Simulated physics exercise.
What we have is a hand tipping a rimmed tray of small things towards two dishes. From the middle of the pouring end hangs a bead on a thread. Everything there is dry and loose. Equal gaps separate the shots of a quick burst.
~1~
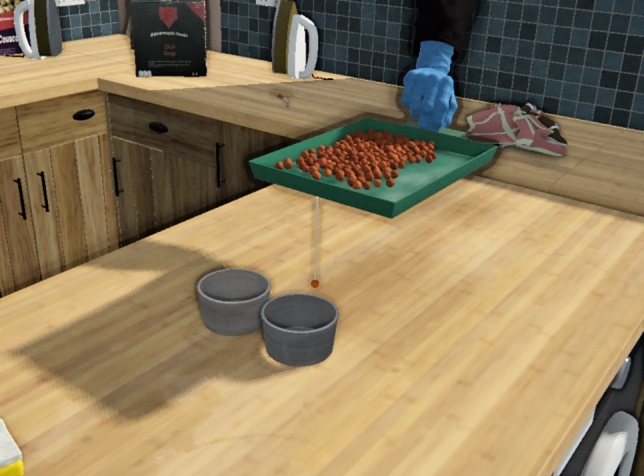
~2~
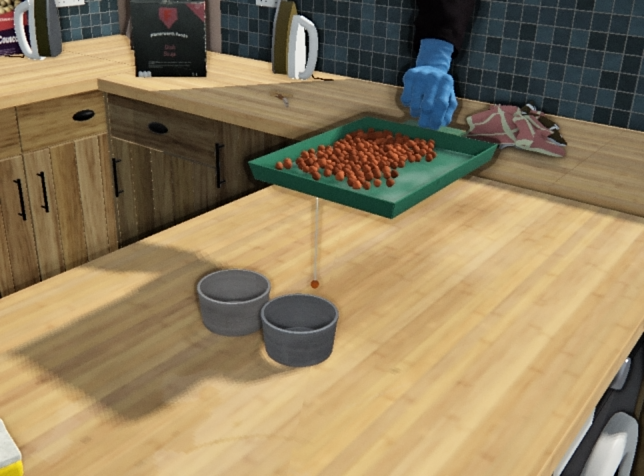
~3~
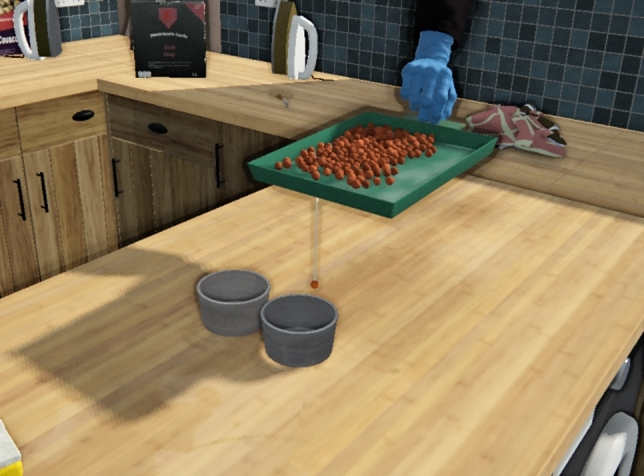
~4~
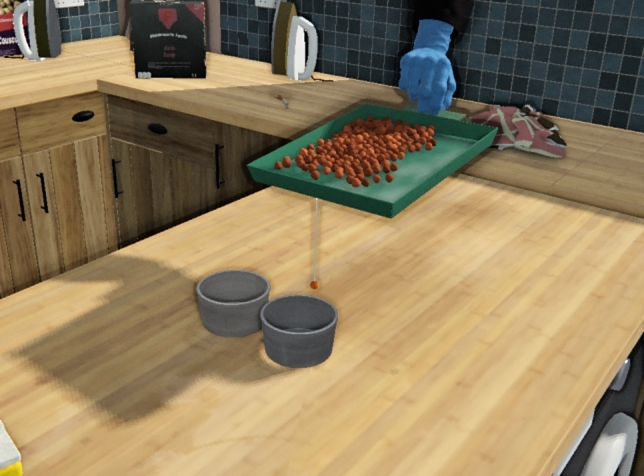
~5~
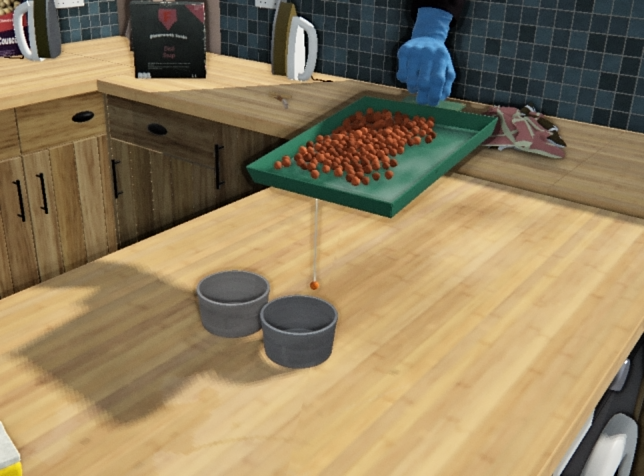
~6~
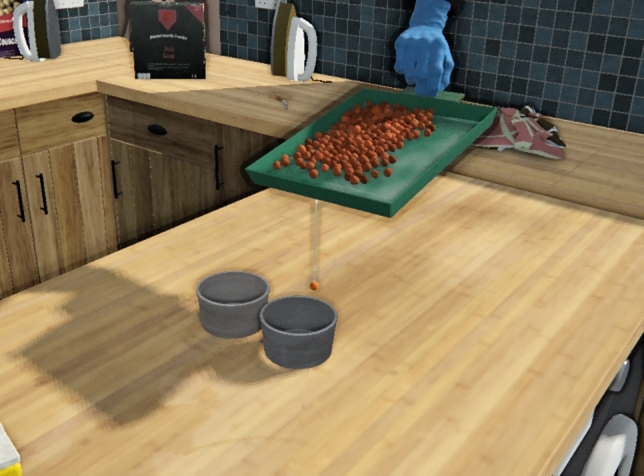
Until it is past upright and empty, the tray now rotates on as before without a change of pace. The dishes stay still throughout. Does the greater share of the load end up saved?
Yes.
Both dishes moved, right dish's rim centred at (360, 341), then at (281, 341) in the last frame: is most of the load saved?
At place one not up to half; at place two not up to half.
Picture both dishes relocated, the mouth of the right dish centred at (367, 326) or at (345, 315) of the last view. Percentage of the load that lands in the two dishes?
I'd say about 10 percent, followed by about 10 percent.
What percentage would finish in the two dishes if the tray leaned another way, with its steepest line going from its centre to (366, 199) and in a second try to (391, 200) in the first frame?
The first try gives close to 20 percent; the next gives 0 percent.
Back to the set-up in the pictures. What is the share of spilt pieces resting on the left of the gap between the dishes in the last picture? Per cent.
About 80 per cent.
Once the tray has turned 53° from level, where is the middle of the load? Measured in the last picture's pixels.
Centre estimate: (306, 148).
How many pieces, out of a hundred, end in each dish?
Left dish 50 per cent; right dish 20 per cent.
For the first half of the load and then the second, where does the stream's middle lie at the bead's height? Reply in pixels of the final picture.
Near (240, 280) and later near (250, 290).
Just after the last frame, tray tipped steeply; almost all on the tray; just a few in the air.
A moment on, tray tipped right over; almost all on the tray; just a few in the left dish; just a few outside both; just a few in the air.
Further on, tray tipped past a quarter turn; roughly a quarter in the right dish; roughly half in the left dish; roughly a quarter outside both.
When it is over, tray tipped past a quarter turn; roughly a quarter in the right dish; roughly half in the left dish; roughly a quarter outside both.
